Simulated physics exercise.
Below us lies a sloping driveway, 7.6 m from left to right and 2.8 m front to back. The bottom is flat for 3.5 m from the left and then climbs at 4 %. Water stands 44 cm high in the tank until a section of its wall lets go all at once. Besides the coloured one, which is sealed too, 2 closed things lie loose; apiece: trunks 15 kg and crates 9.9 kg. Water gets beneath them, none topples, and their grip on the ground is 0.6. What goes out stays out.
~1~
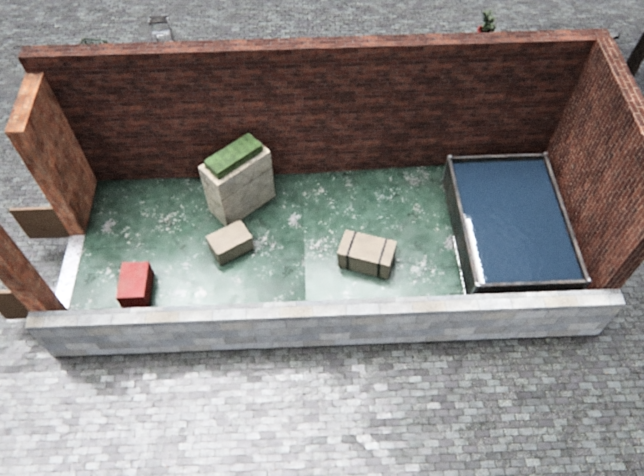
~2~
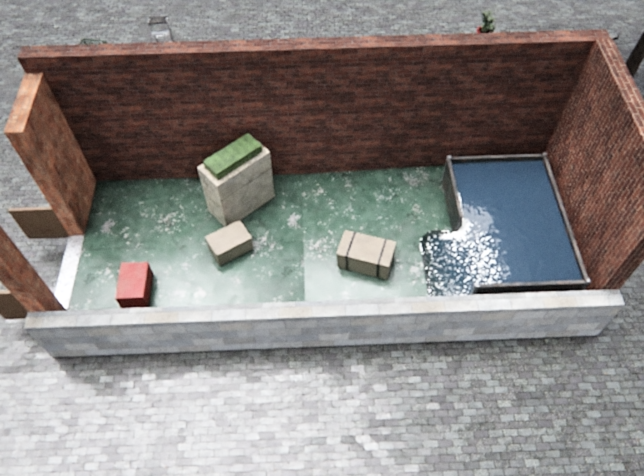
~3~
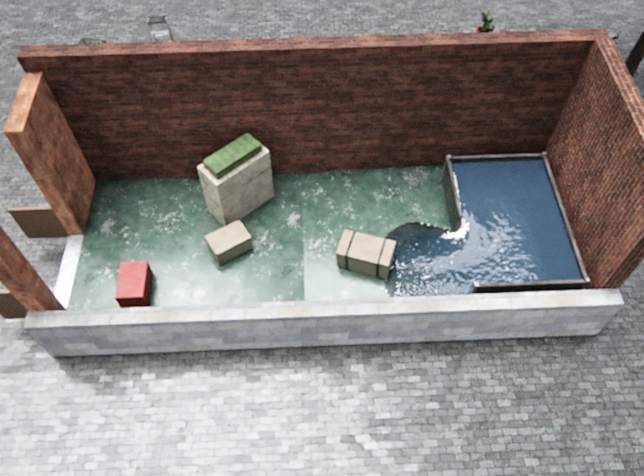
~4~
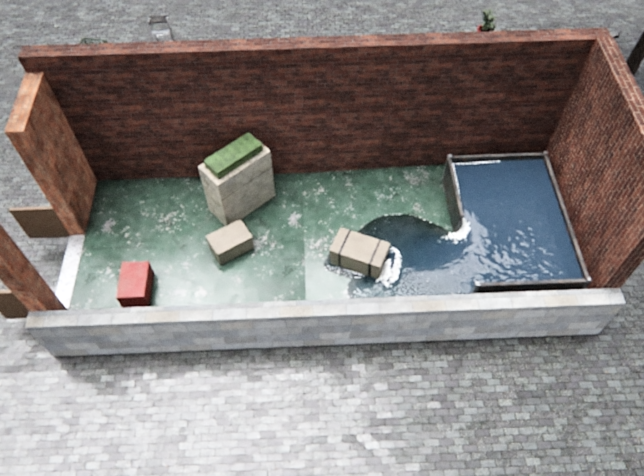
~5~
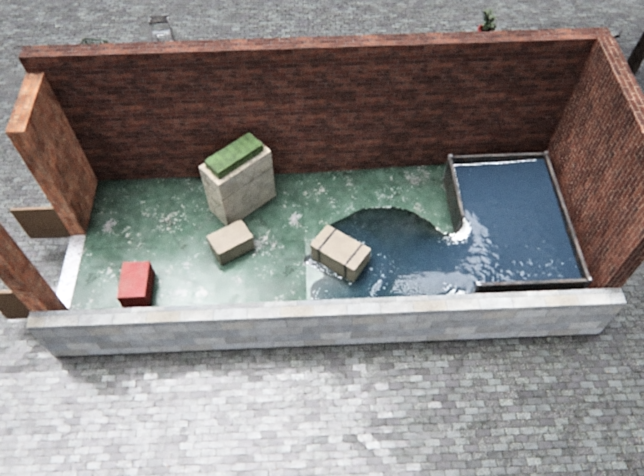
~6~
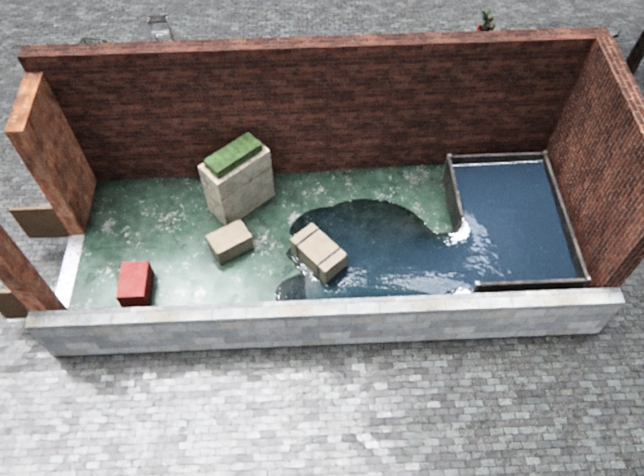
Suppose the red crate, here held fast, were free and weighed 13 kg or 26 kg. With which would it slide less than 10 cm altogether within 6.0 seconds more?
For it, neither weight holds it.
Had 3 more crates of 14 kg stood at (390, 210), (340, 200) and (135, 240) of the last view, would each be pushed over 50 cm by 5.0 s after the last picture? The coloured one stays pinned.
In that order: Short of it, less, more.
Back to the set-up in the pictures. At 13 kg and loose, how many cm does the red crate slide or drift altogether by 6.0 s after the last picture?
About 120 cm.
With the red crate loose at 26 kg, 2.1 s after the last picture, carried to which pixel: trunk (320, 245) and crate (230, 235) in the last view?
Near (108, 243) and (121, 197).
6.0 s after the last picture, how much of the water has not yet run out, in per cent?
About 62 per cent.
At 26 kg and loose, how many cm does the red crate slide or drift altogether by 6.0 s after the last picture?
About 140 cm.
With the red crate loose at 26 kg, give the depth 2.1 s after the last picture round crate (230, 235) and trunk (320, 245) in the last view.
About 4 and 10 cm.
Then, 0.4 s after the last picture the red crate would be 0 cm from its start with 13 kg and 0 cm from its start with 26 kg; 0 cm of water round it then.
Then, 2.1 s after the last picture the red crate would be gone out with 13 kg and 102 cm from its start with 26 kg; 10 cm of water round it then.
Then, 3.9 s after the last picture the red crate would be gone out with 13 kg and gone out with 26 kg.
Then, 6.0 s after the last picture the red crate would be gone out with 13 kg and gone out with 26 kg.
